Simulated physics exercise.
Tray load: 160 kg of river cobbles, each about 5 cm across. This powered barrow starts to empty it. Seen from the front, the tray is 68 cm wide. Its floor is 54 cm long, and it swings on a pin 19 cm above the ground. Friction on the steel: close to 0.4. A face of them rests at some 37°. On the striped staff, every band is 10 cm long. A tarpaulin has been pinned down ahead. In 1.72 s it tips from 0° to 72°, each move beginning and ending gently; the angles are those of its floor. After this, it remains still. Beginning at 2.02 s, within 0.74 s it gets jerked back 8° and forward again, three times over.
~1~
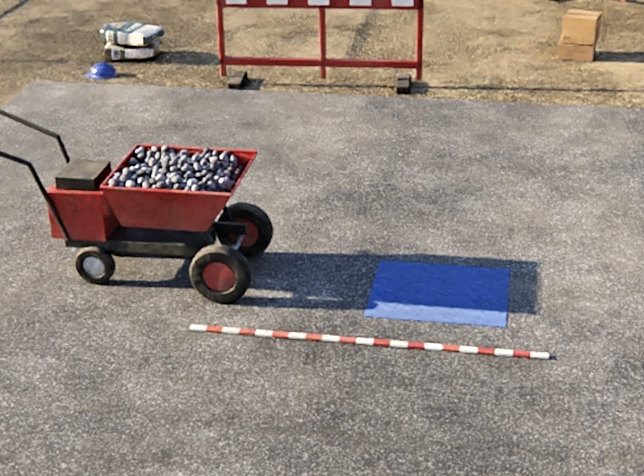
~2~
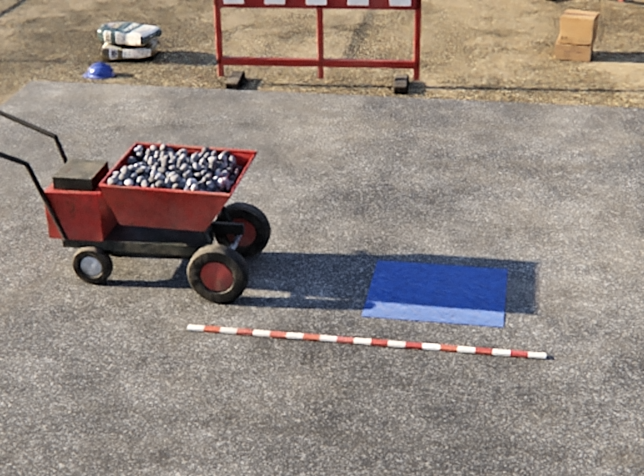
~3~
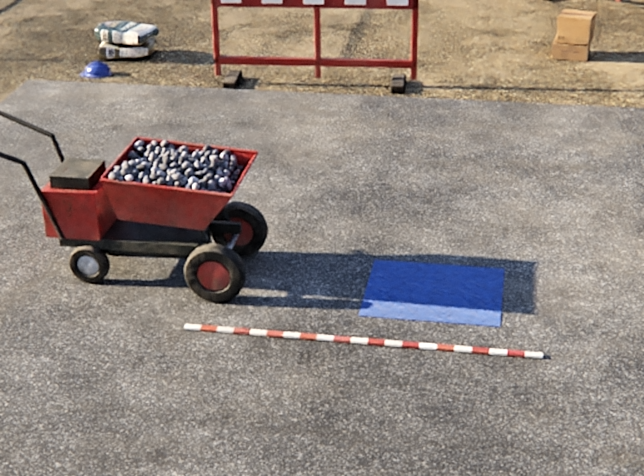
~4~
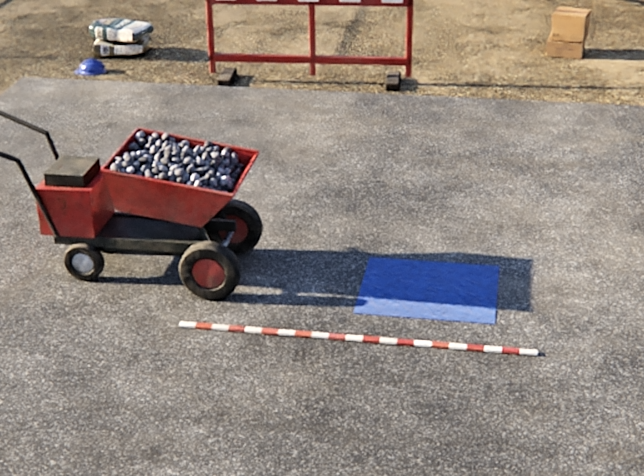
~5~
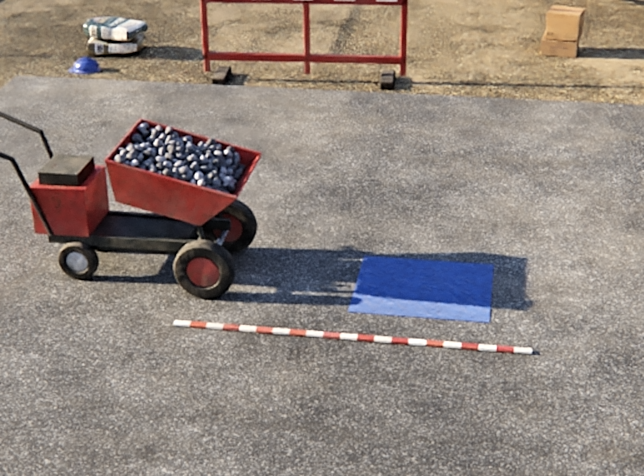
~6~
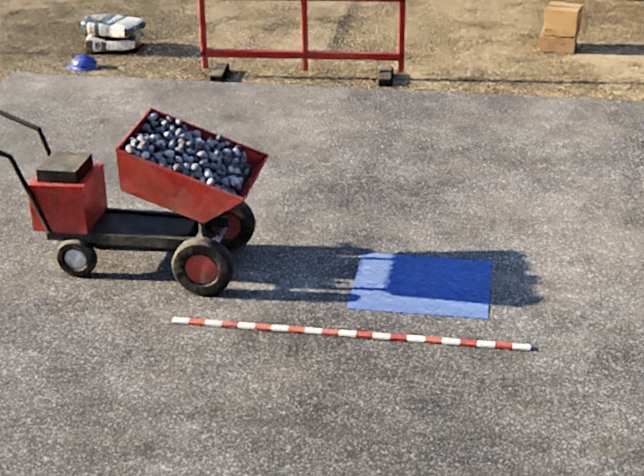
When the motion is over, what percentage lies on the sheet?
Close to 30 percent.
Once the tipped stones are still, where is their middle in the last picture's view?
Their middle lands near (344, 271).
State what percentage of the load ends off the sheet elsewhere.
Estimated share: Approx. 10 %.
A little later the floor is at 61°; 97 % in the tray, 3 % short of the sheet; the foremost stones are at (320, 230).
Then the floor is at 72°; 44 % in the tray, 38 % short of the sheet, 15 % on the sheet, 4 % off the sheet elsewhere; the foremost stones are at (424, 292).
Later still the floor is at 72°; 2 % in the tray, 58 % short of the sheet, 28 % on the sheet, 12 % off the sheet elsewhere; the foremost stones are at (516, 313).
In the end the floor is at 72°; 0 % in the tray, 60 % short of the sheet, 28 % on the sheet, 12 % off the sheet elsewhere; the foremost stones are at (516, 313).
